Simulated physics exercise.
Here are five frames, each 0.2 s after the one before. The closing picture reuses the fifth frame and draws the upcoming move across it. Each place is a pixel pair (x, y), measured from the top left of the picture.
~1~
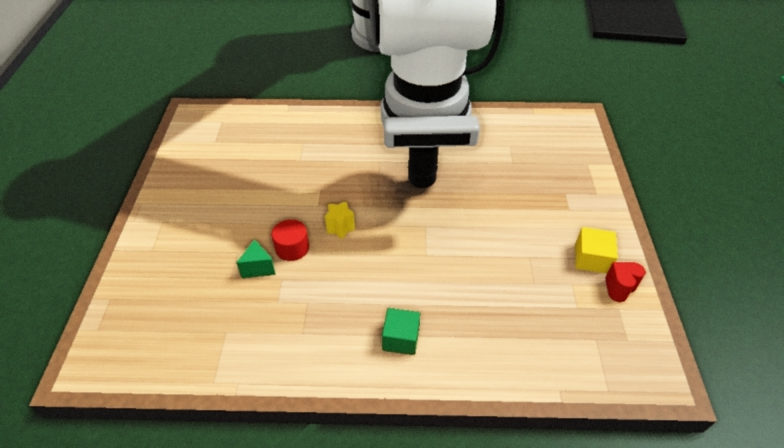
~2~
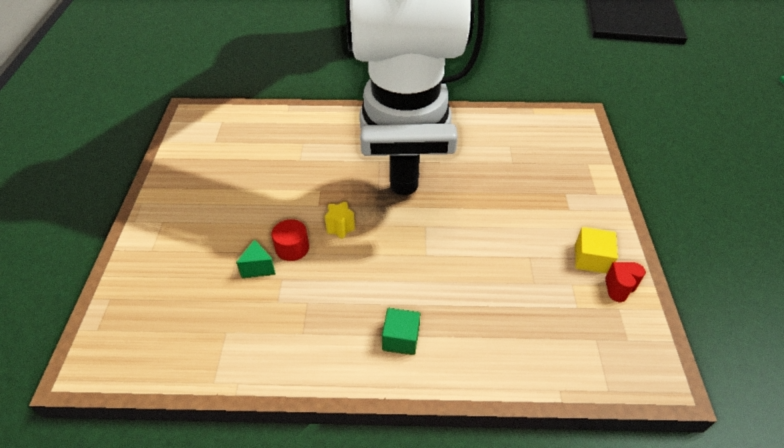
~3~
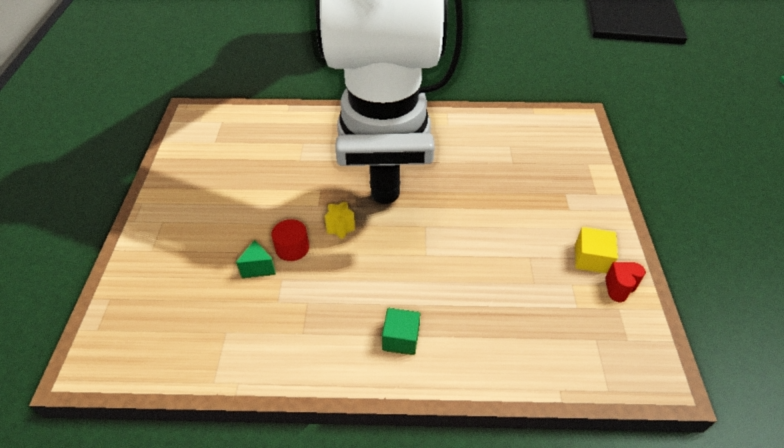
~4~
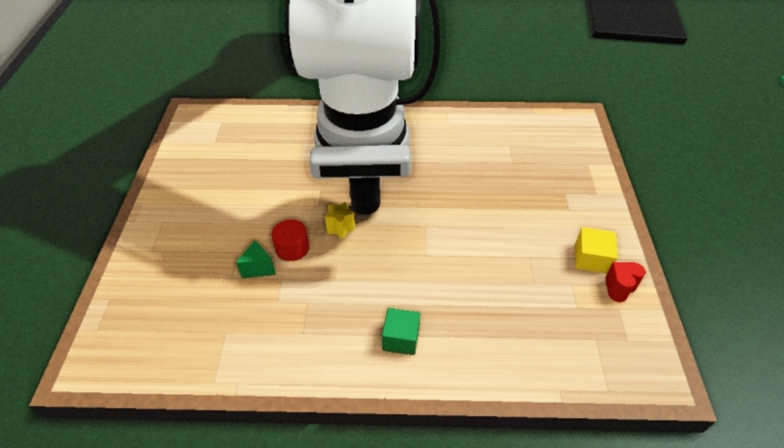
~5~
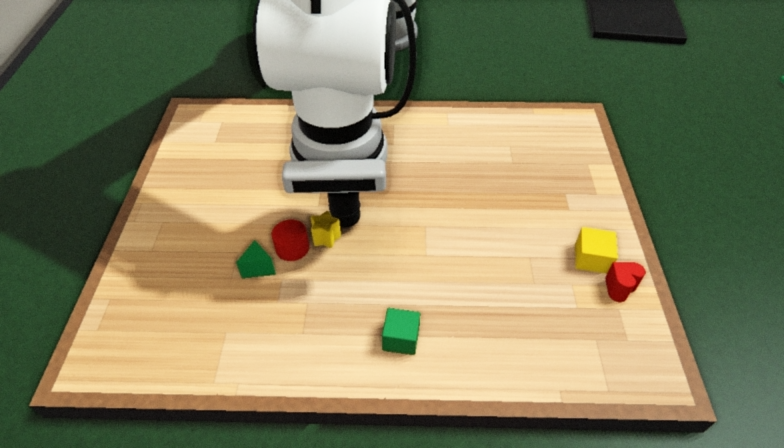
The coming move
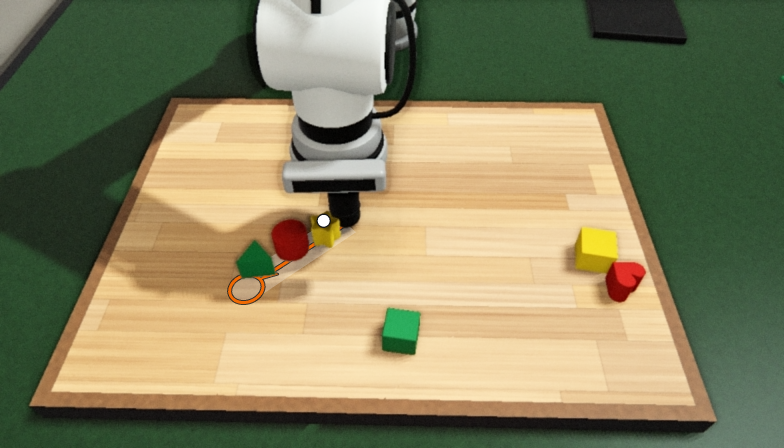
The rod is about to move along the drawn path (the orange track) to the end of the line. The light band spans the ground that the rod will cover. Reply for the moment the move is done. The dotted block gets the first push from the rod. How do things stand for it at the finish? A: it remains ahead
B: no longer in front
A
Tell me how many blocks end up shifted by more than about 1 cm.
Three or more blocks.
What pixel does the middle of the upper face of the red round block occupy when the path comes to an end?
I expect it at (224, 251).
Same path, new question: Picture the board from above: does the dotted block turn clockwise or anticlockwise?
Anticlockwise.
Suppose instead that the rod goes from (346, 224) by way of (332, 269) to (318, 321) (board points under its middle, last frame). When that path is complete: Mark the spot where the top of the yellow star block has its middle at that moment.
I'd guess (299, 252).
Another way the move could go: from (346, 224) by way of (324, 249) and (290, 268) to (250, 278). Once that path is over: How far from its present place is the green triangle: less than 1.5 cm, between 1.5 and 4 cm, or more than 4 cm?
My answer is that it shifts over 4 cm.
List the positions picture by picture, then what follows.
The first picture shows rod's lower end (422, 179); green triangle (254, 253); red round block (289, 231); yellow star block (339, 211).
The second picture shows rod (404, 186); blocks still.
The third picture shows rod (385, 195); blocks still.
The fourth picture shows rod (366, 205); blocks still.
The fifth picture shows rod (346, 217); green triangle (254, 253); red round block (289, 231); yellow star block (324, 221).
Drawn move, straight from (346, 224) to (246, 289); the dot is on the yellow star block.
What follows on the original path. One third of the way, rod (313, 238); green triangle (237, 261), turned 20° anticlockwise; red round block (259, 243); yellow star block (291, 244).
Two thirds of the way, rod (279, 260); green triangle (222, 268), turned 20° anticlockwise; red round block (242, 247); yellow star block (257, 269), turned 15° anticlockwise.
At the end, rod (244, 282); green triangle (205, 275); red round block (224, 251); yellow star block (226, 296), turned 30° anticlockwise.
